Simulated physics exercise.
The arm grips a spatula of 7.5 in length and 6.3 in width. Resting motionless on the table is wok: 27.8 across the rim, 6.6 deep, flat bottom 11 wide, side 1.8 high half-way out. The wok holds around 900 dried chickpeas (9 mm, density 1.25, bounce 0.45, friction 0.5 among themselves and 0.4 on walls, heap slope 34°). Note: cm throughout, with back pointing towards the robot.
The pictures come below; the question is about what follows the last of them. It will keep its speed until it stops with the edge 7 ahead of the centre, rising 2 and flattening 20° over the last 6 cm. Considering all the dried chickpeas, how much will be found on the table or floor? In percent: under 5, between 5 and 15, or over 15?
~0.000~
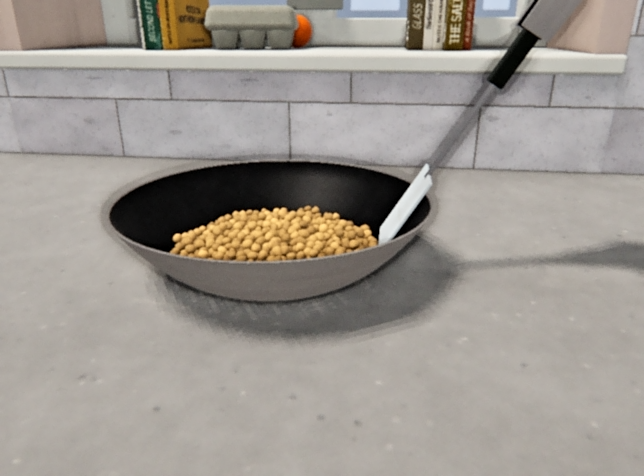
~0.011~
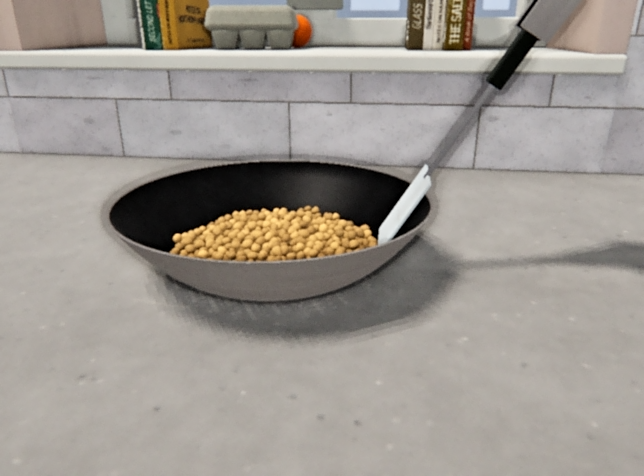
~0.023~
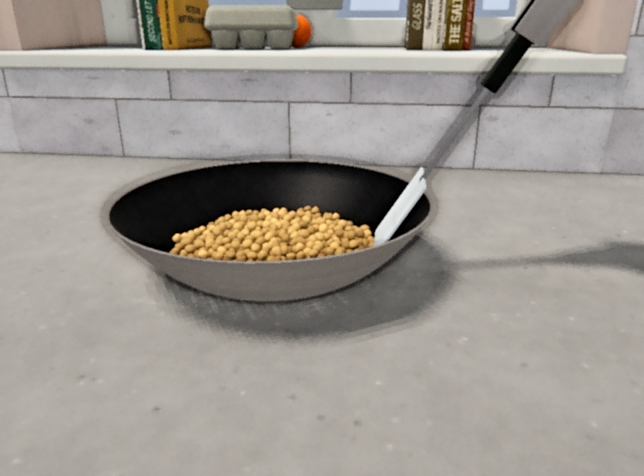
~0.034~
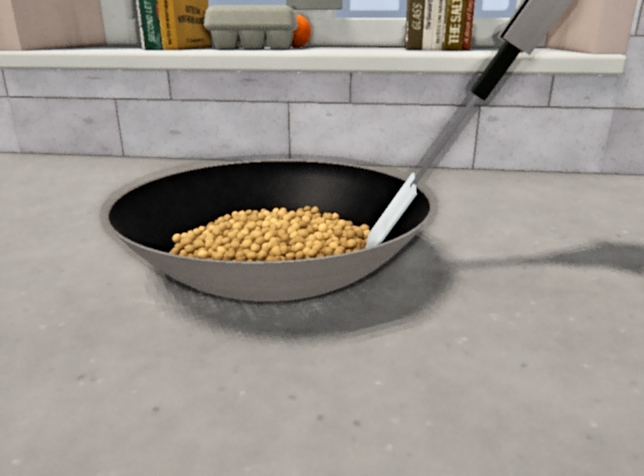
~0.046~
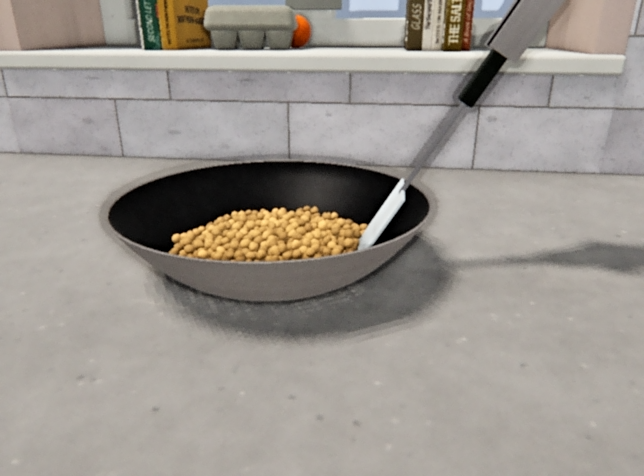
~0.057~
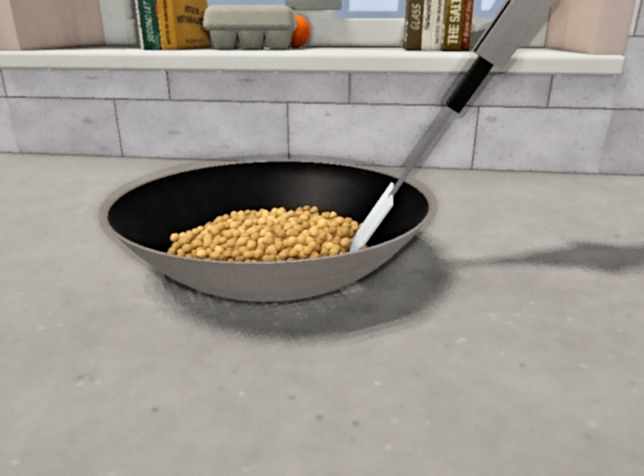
Under 5 percent.
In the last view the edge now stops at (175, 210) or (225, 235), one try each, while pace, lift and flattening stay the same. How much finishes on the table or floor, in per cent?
Estimates, in order: 15 % and 0 %.
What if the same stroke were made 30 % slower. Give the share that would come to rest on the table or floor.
Estimate: Near 0 %.
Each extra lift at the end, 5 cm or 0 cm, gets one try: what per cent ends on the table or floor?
You'd get some 5 per cent with the first setting and some 0 per cent with the second.
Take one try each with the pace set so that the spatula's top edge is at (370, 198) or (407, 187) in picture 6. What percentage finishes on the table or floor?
Estimates: About 15 %, about 0 %.
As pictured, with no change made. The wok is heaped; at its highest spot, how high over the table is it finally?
About 7.0 cm above the table.
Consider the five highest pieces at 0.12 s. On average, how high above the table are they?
Estimated height above table: Approx. 4 cm.
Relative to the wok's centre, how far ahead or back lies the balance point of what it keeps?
I'd say it's roughly 4.0 cm toward the front.
After 0.12 s, sloping 59°, highest piece 4 above the table; 900 in the wok.
After 0.18 s, sloping 52°, highest piece 6 above the table; 900 in the wok.
After 0.41 s, sloping 39°, highest piece 7 above the table; 892 in the wok, 5 on the table or floor, 3 on the blade or in flight.
After 1.46 s, sloping 39°, highest piece 7 above the table; 892 in the wok, 8 on the table or floor.
At rest, 892 in the wok, 8 on the table or floor. That is 1 % on the table or floor.
